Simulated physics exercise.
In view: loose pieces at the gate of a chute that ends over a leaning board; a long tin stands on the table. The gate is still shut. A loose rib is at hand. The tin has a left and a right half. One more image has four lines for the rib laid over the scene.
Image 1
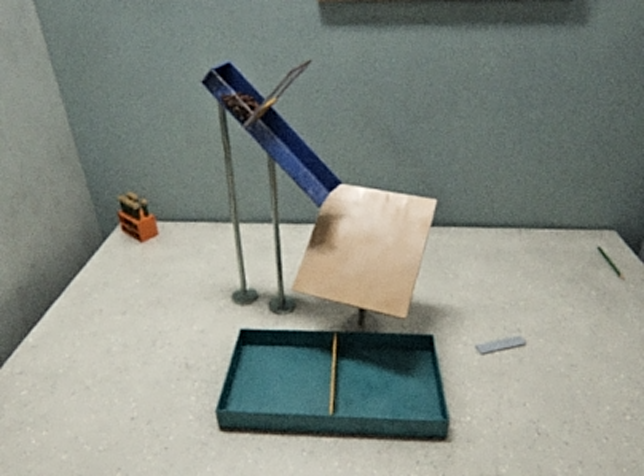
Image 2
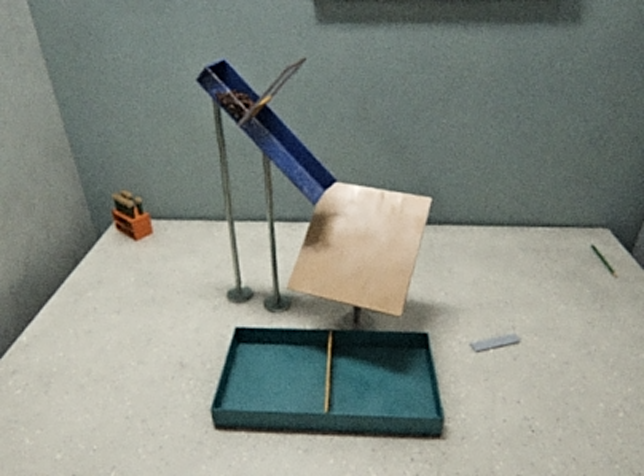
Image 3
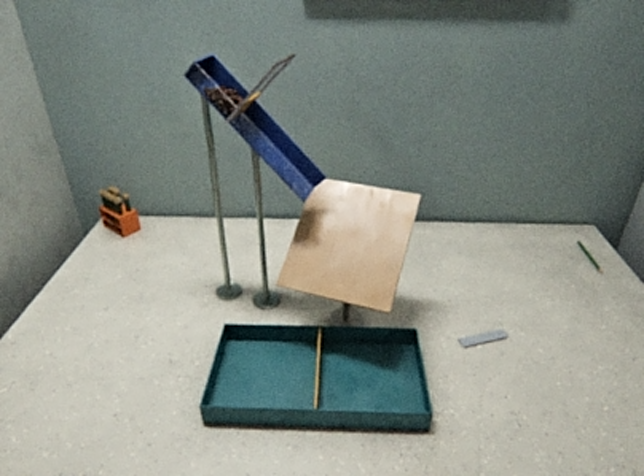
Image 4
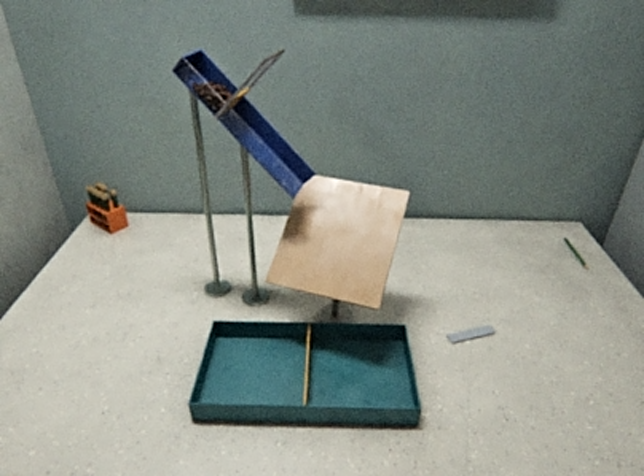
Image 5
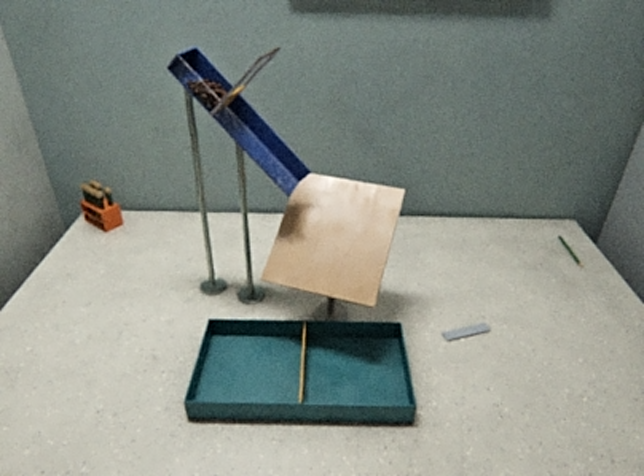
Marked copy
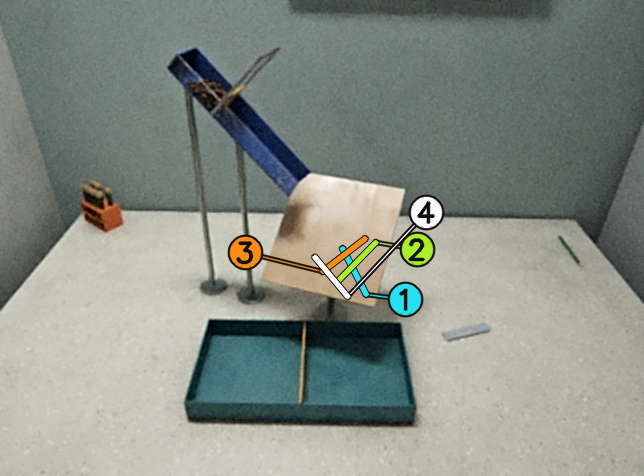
The view drifts slightly right while the blue chute, tilted board and green tin stay still.
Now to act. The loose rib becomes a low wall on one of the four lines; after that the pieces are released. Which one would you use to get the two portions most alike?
2 works best here.
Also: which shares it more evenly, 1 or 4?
Here it is line 1.
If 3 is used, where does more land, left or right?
More lands on the left.
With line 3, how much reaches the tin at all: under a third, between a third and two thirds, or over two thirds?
It is over two thirds.
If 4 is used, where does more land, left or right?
More lands on the right.
On the marked copy, line 1 from (342, 248) to (366, 294); line 2 from (375, 242) to (338, 281); line 3 from (365, 238) to (322, 271); line 4 from (314, 257) to (347, 296).
Choosing 1, of what is caught, a small part in the left half, most in the right.
Choosing 2, of what is caught, about two thirds in the left half, about a third in the right.
Choosing 3, of what is caught, nearly all in the left half, a small part in the right.
Choosing 4, of what is caught, none in the left half, all in the right.
